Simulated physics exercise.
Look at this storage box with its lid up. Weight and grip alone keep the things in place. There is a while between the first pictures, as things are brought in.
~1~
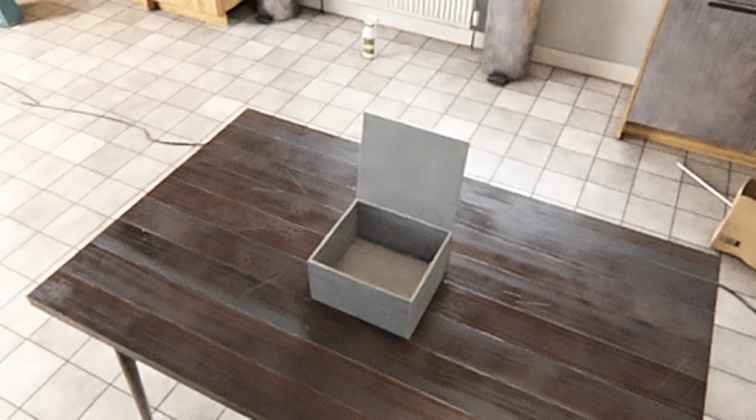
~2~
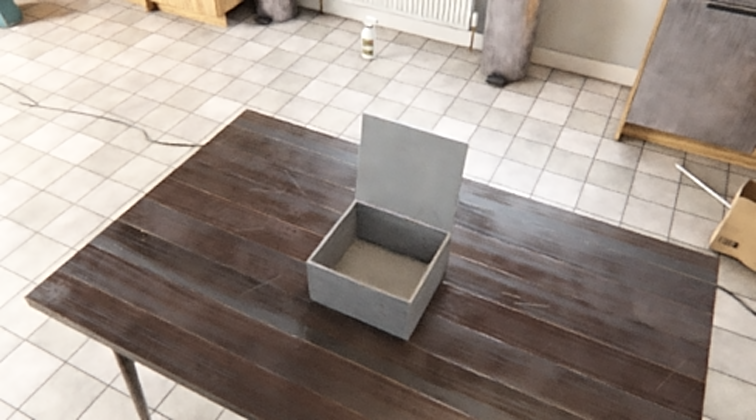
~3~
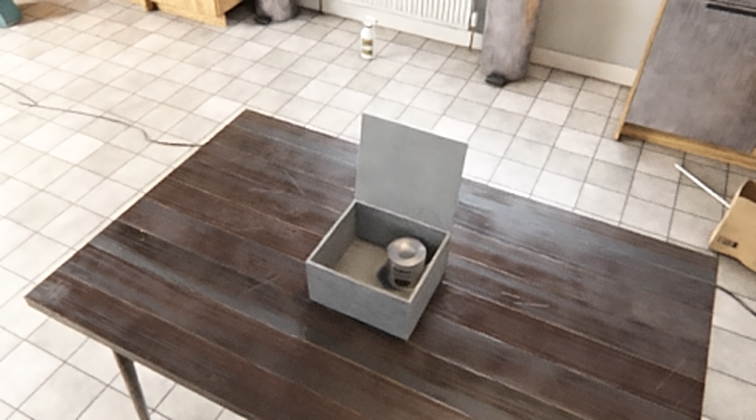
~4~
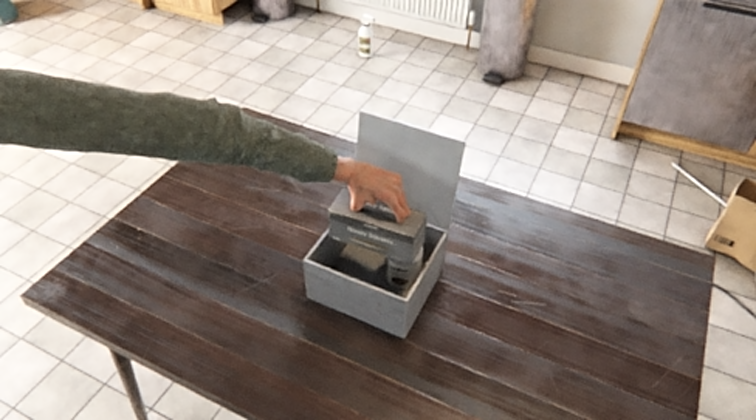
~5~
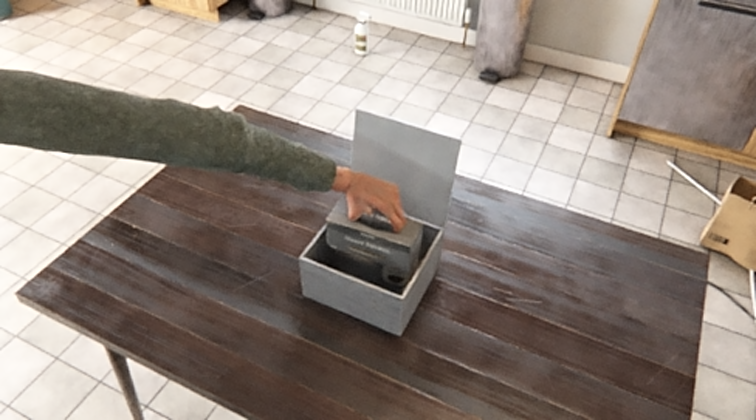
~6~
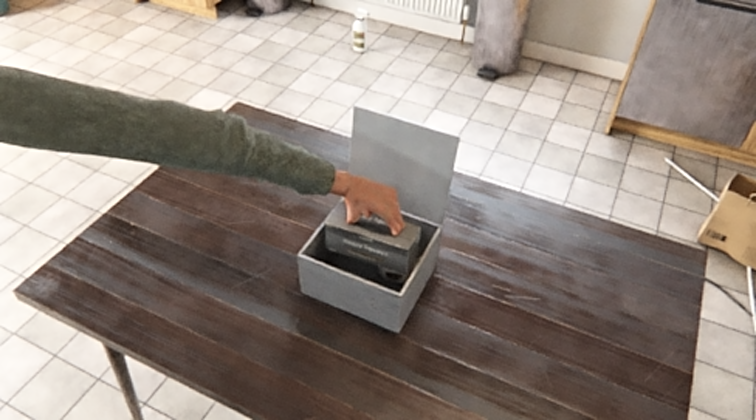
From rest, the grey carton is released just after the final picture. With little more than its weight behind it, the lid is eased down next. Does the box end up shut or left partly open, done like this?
It ends up shut.
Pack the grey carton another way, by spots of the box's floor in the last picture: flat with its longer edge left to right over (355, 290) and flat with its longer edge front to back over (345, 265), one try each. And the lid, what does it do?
With the first packing the lid lowers fully; with the second it lowers fully.
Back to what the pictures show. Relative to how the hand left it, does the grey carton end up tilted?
As it turns out, it changes its angle.
Then, 1.20 s after the last picture, lid starting down; grey carton on its side near (370, 279).
Then, 1.80 s after the last picture, lid 36° above the rim; grey carton on its side near (370, 279).
At rest, lid shut; tipped over in the box, grey carton; white tin in place. Seen from the same camera at the end, grey carton near (370, 279).
